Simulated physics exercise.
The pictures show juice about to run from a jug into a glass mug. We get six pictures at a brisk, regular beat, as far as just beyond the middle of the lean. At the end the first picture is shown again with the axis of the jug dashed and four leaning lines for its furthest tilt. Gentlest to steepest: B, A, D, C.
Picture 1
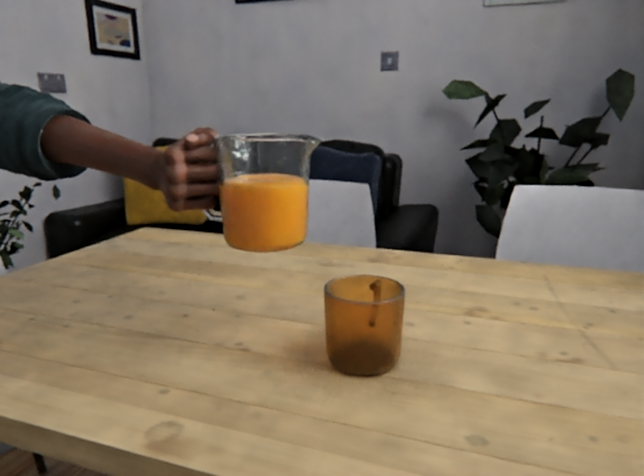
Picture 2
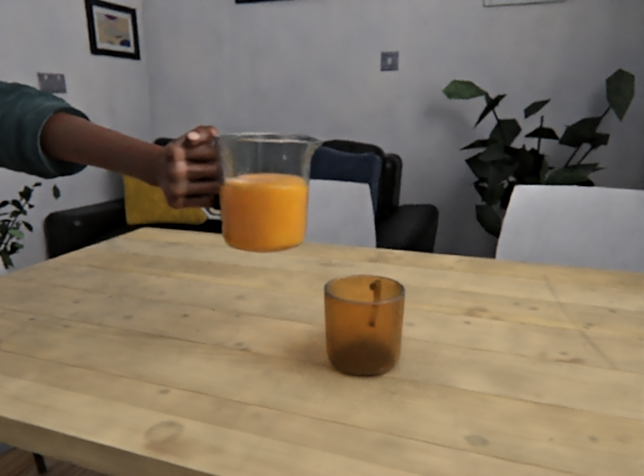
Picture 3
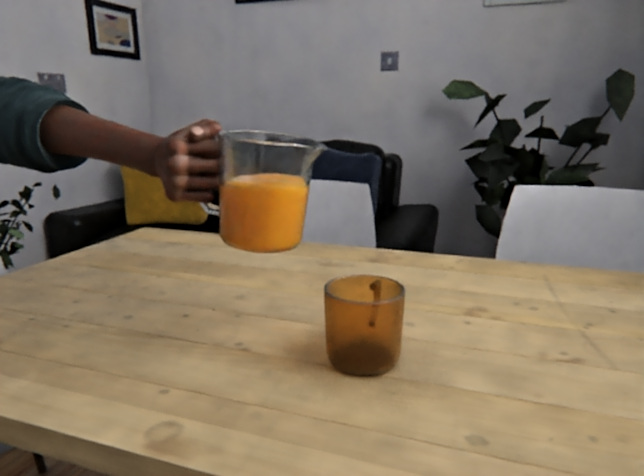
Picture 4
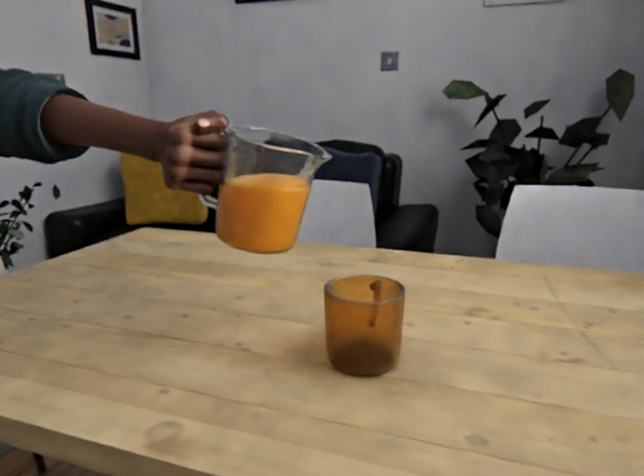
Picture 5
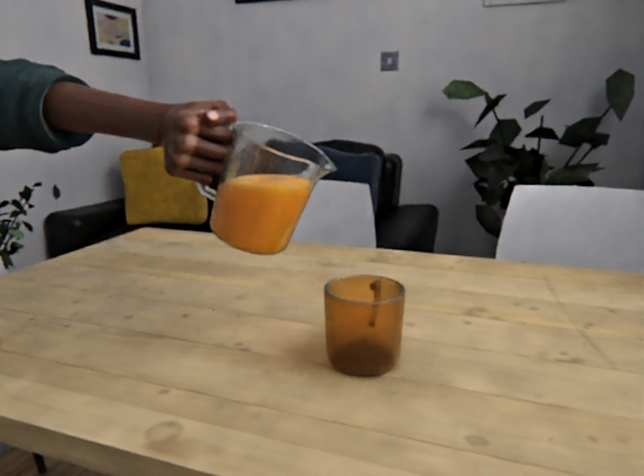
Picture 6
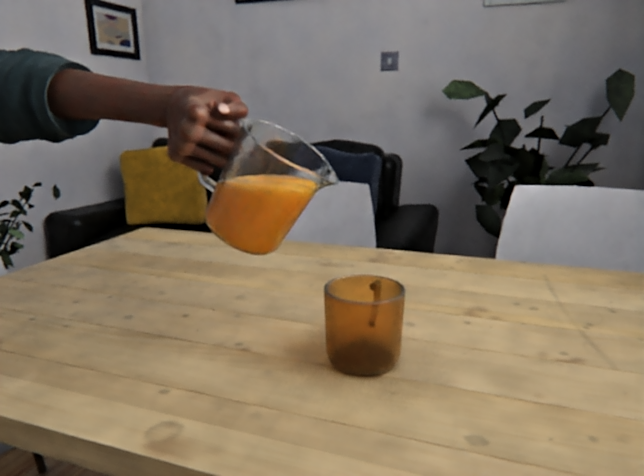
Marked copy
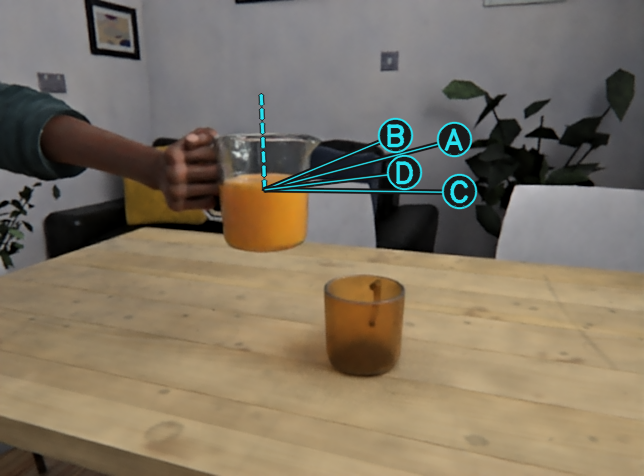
A hand holds a jug of orange juice upright, then tilts it rightward above a glass mug.
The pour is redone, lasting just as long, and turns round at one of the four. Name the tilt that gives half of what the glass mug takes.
B.
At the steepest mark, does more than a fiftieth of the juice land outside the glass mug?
Yes.
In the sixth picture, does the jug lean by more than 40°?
No, it does not.
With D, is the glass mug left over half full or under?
Over half.
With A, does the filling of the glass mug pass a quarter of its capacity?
Yes.
On the marked copy, A at (437, 144); B at (379, 141); C at (442, 192); D at (388, 174).
If A is chosen, the glass mug ends with about 66 % of what it can hold.
If B is chosen, the glass mug ends with about 50 % of what it can hold.
If C is chosen, the glass mug ends with about 89 % of what it can hold; 8 % of the juice is spilt.
If D is chosen, the glass mug ends with about 81 % of what it can hold; 3 % of the juice is spilt.
